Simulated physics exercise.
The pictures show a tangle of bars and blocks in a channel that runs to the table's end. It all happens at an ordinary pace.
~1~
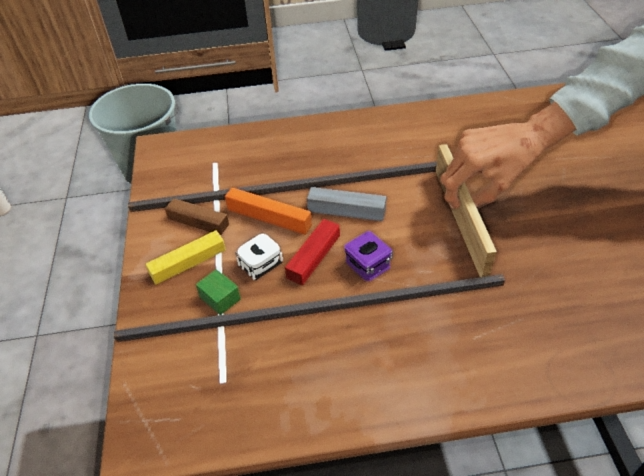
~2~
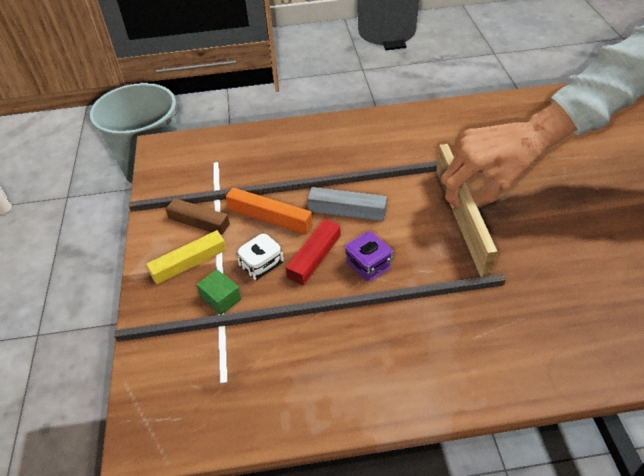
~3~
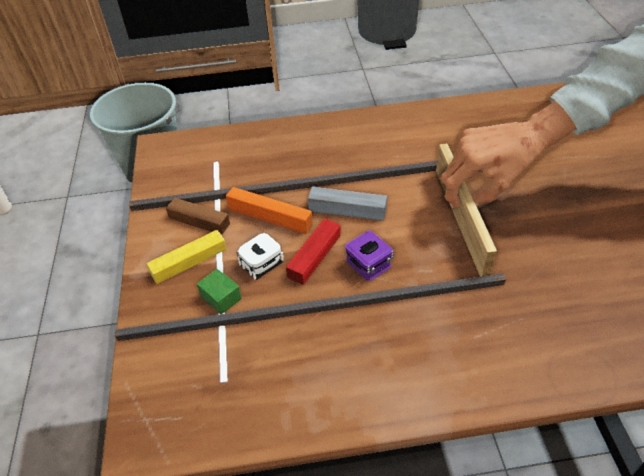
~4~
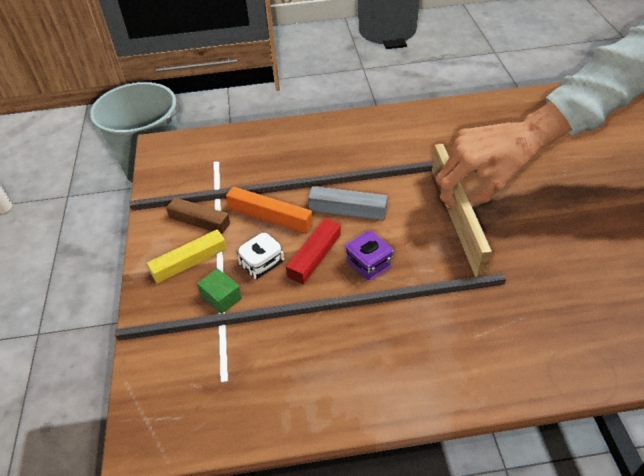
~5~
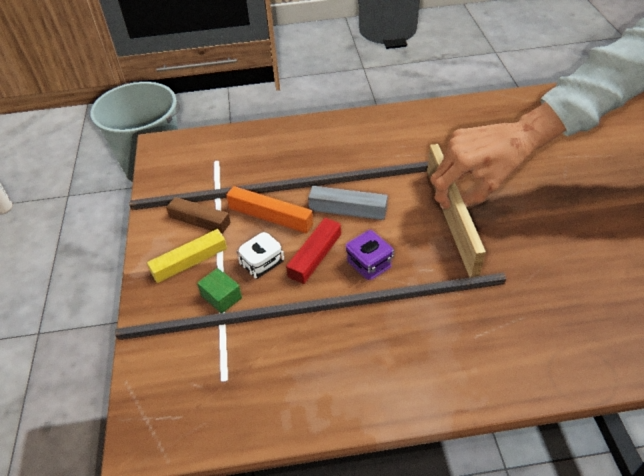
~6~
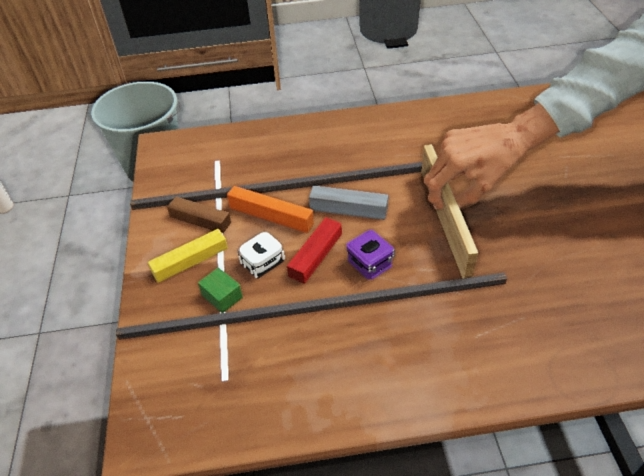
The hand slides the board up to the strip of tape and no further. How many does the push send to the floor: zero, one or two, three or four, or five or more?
In the end the number that fall off is zero.
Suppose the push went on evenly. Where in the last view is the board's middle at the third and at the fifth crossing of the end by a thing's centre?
About (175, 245), then (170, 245).
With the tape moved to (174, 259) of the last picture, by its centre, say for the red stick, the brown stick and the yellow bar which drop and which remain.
The red stick does not fall; the brown stick drops off; the yellow bar is lost.
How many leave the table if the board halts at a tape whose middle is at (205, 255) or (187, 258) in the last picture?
It would be 1 and 2.
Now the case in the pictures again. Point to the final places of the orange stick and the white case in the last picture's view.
First (165, 225), then (171, 252).
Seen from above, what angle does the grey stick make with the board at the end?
Near 50 degrees.
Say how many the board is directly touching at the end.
It touches 3.
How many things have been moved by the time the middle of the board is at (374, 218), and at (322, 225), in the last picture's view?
First 2, then 5.
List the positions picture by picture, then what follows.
Yellow bar (187, 257); brown stick (197, 217); green block (218, 292); board (463, 208); tape (219, 255), in the first frame.
Brown stick (198, 217); board (463, 207), in the second frame.
Green block (219, 291); orange stick (269, 210), in the third frame.
Yellow bar (188, 256); white case (261, 256), in the fourth frame.
Brown stick (198, 215); purple case (369, 255), in the fifth frame.
Yellow bar (189, 255); brown stick (199, 215); green block (220, 290); board (447, 208); tape (221, 253), in the sixth frame.
Soon after, none off yet; yellow bar at rest near (189, 255); brown stick at rest near (199, 215); green block at rest near (220, 290).
Then, none off yet; yellow bar at rest near (186, 255); brown stick moving near (195, 217); green block at rest near (220, 290).
At rest, the number that fall off is zero.
